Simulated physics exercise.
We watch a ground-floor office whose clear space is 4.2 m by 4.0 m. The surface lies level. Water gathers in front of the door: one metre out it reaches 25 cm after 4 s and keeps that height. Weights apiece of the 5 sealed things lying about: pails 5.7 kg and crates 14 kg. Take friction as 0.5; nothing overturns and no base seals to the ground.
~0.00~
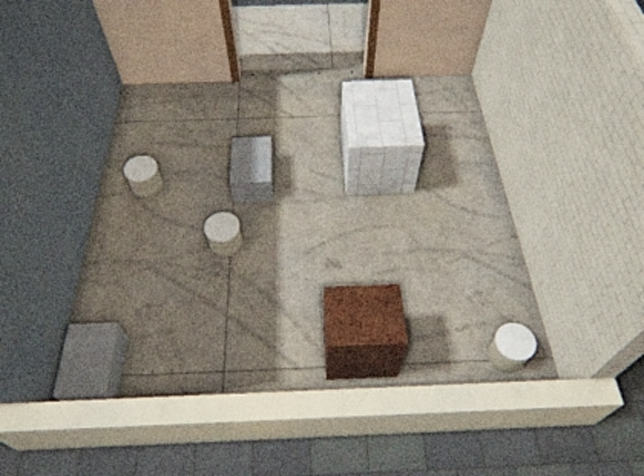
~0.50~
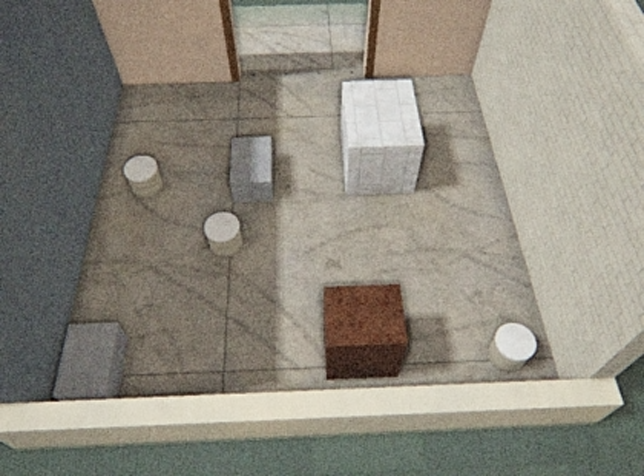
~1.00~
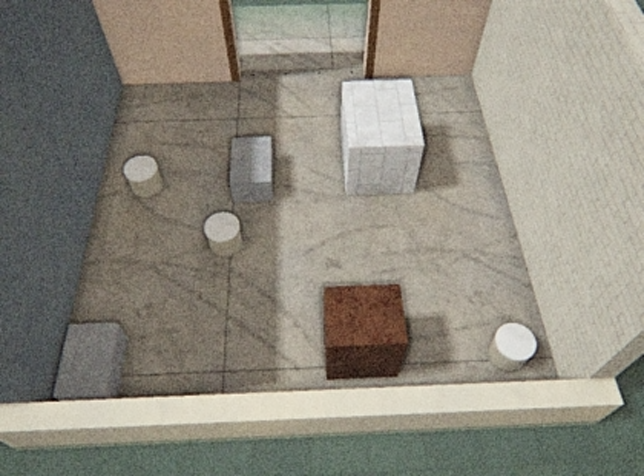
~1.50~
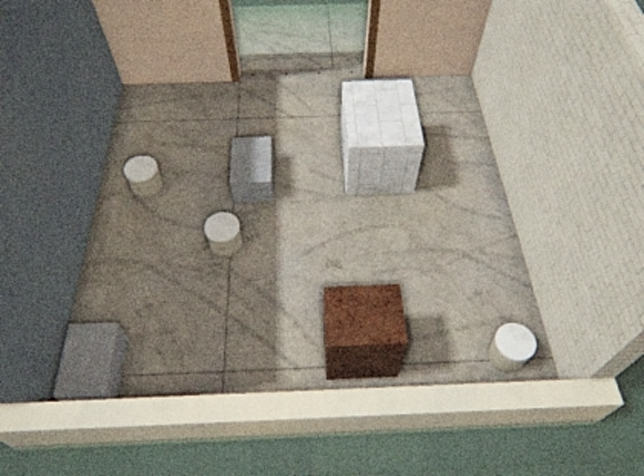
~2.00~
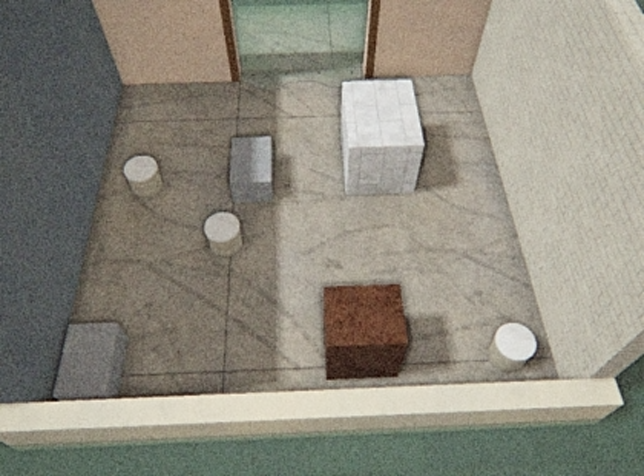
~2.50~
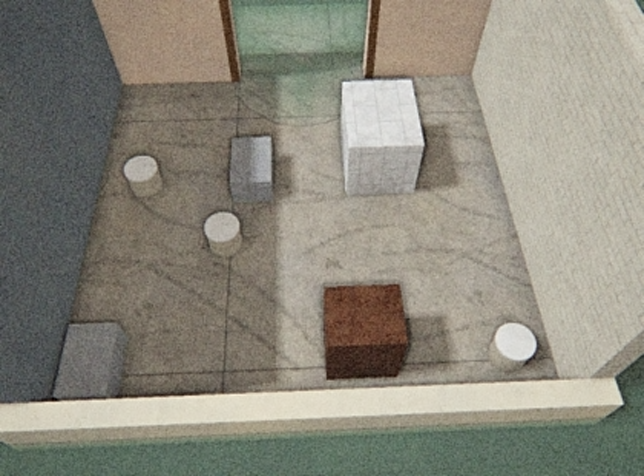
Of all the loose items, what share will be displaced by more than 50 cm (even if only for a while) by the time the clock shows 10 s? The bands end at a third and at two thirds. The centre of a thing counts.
It is two thirds or above.
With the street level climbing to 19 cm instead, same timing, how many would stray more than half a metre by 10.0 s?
In that case 3 of them.
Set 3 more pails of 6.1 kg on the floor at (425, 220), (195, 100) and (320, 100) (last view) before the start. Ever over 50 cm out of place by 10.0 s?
In turn: Less, under, over.
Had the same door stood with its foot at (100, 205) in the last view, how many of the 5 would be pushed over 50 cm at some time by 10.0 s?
In that case 4 of them.
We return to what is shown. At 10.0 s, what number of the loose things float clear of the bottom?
5 of them.
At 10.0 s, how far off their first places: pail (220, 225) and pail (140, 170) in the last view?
In that order: 140 cm, 140 cm.
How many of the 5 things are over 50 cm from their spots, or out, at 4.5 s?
0 of them.
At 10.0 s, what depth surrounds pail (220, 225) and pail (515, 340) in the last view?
Roughly 17 and 13 cm.
After 3.5 s 0 of 5 are over 50 cm from their spots; 0 afloat.
After 4.5 s 0 of 5 are over 50 cm from their spots; 0 afloat.
After 7.0 s 2 of 5 are over 50 cm from their spots; 1 afloat.
After 10.0 s 5 of 5 are over 50 cm from their spots, and 5 have been at some point; 5 afloat.
